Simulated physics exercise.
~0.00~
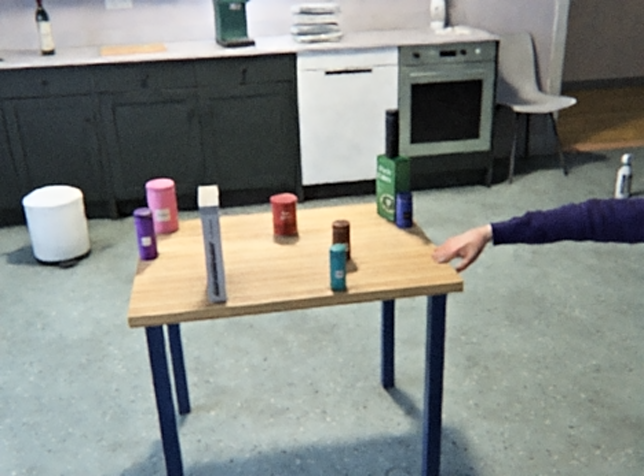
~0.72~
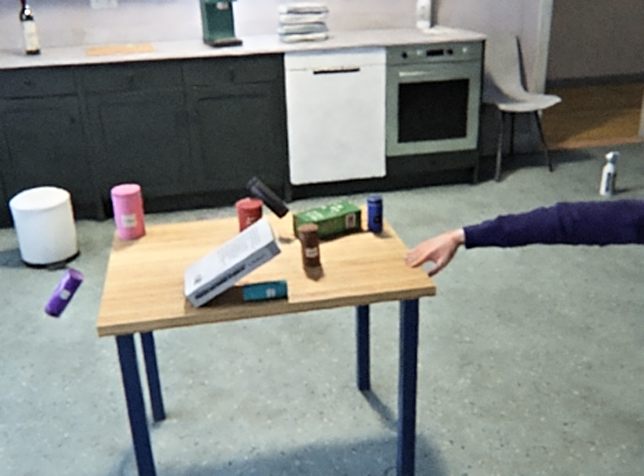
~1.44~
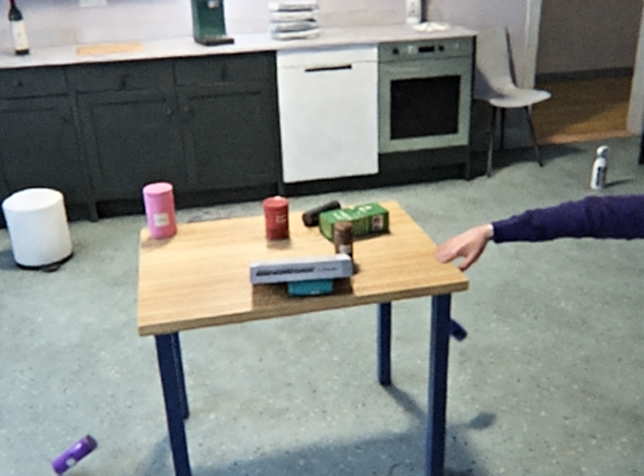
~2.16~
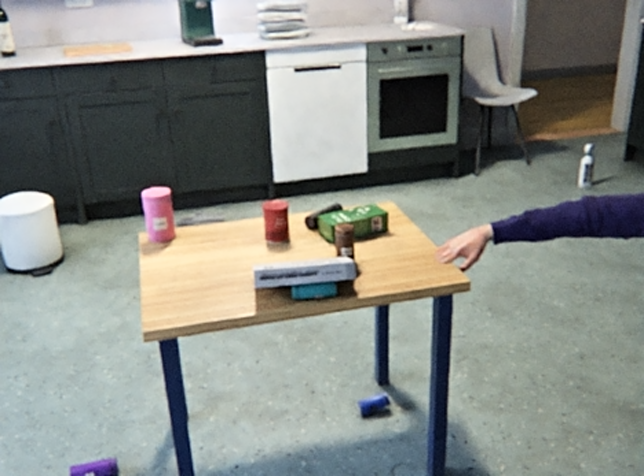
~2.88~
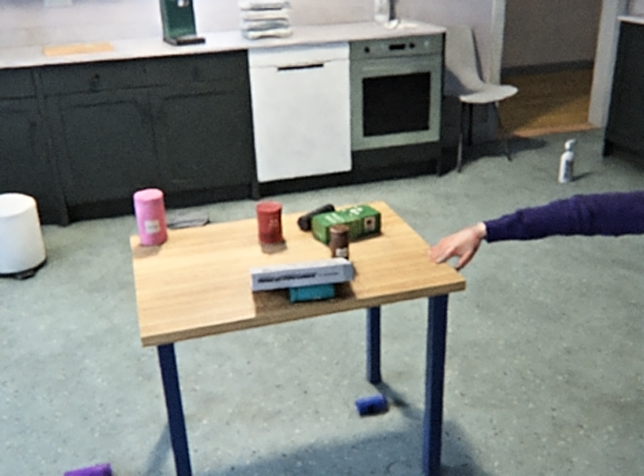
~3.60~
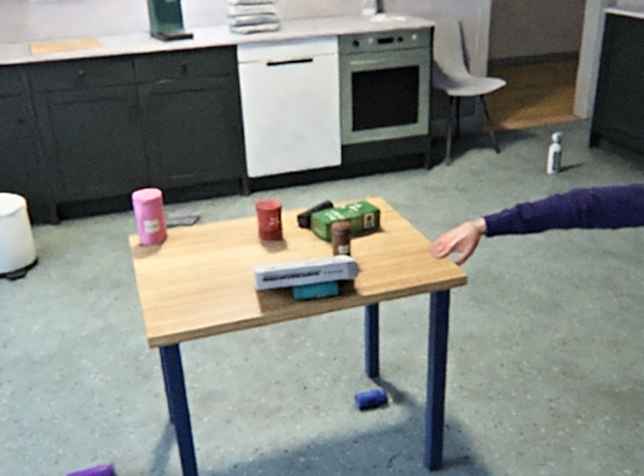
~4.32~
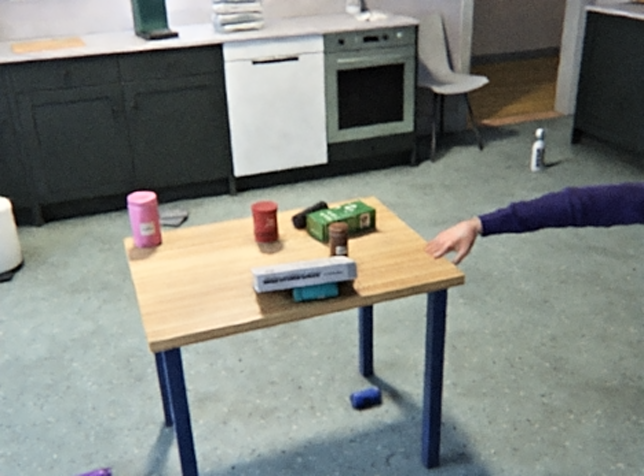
A hand rested at the corner of a wooden table as the white book, green carton, and turquoise and black shakers toppled and the purple and blue shakers fell to the floor, leaving the pink jar, red tin and brown shaker standing.
